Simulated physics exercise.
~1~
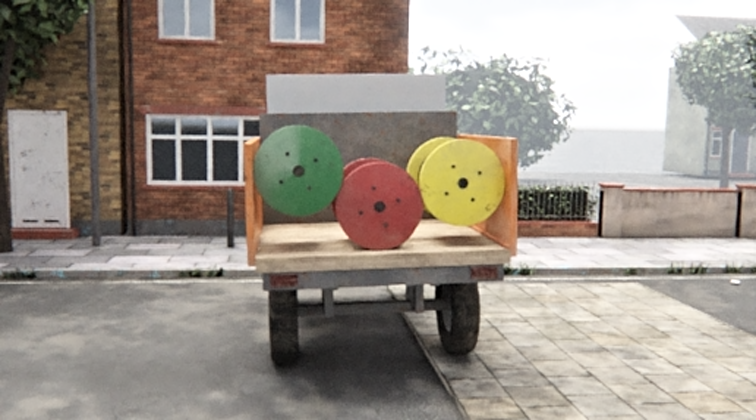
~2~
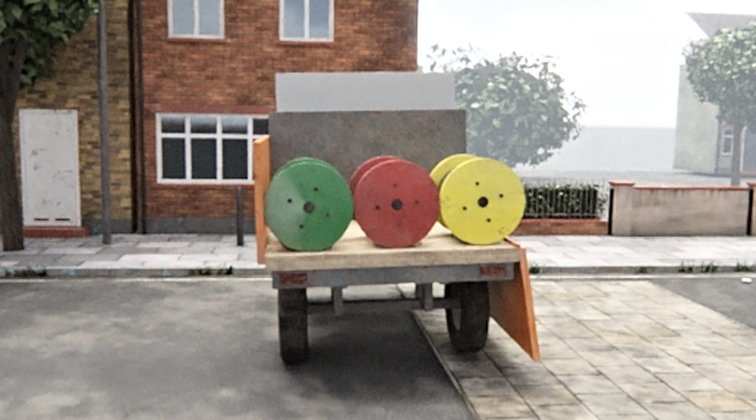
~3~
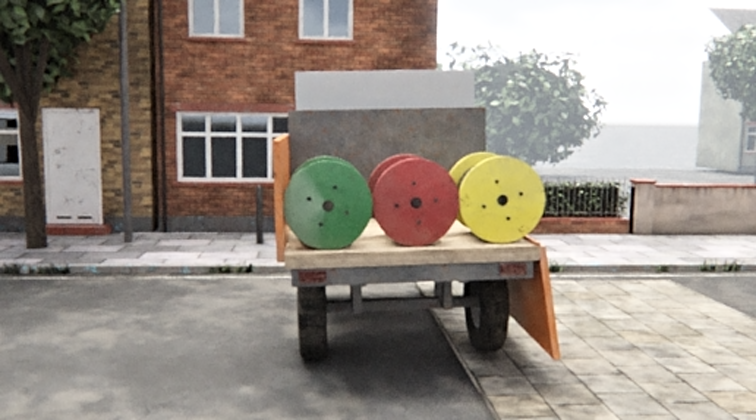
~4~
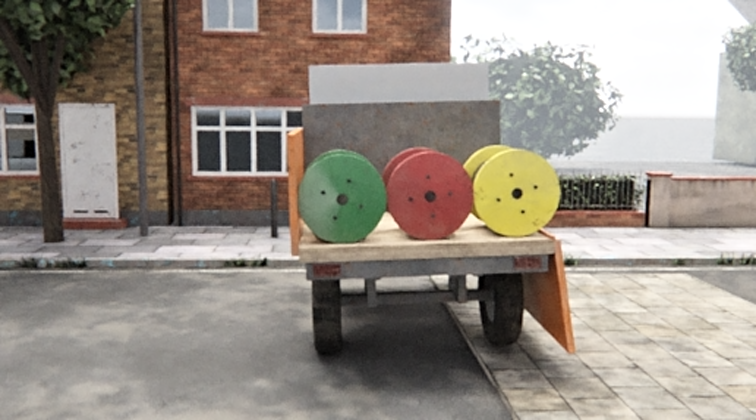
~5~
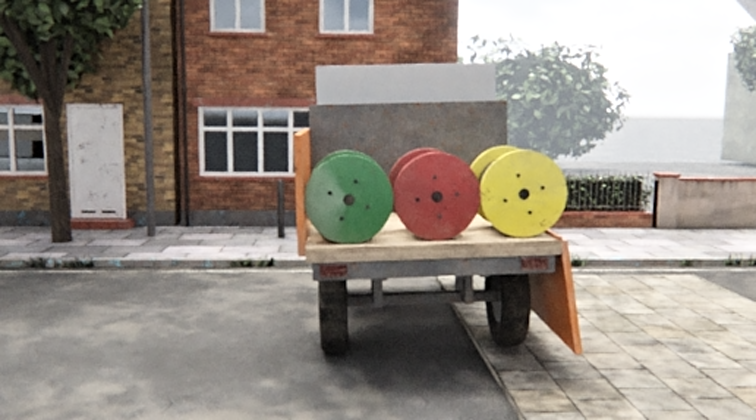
On a street in front of a brick house, the right side panel of a parked flatbed trailer swung down while green, red and yellow cable reels settled into a row on the deck, and all three stayed aboard, sitting still.
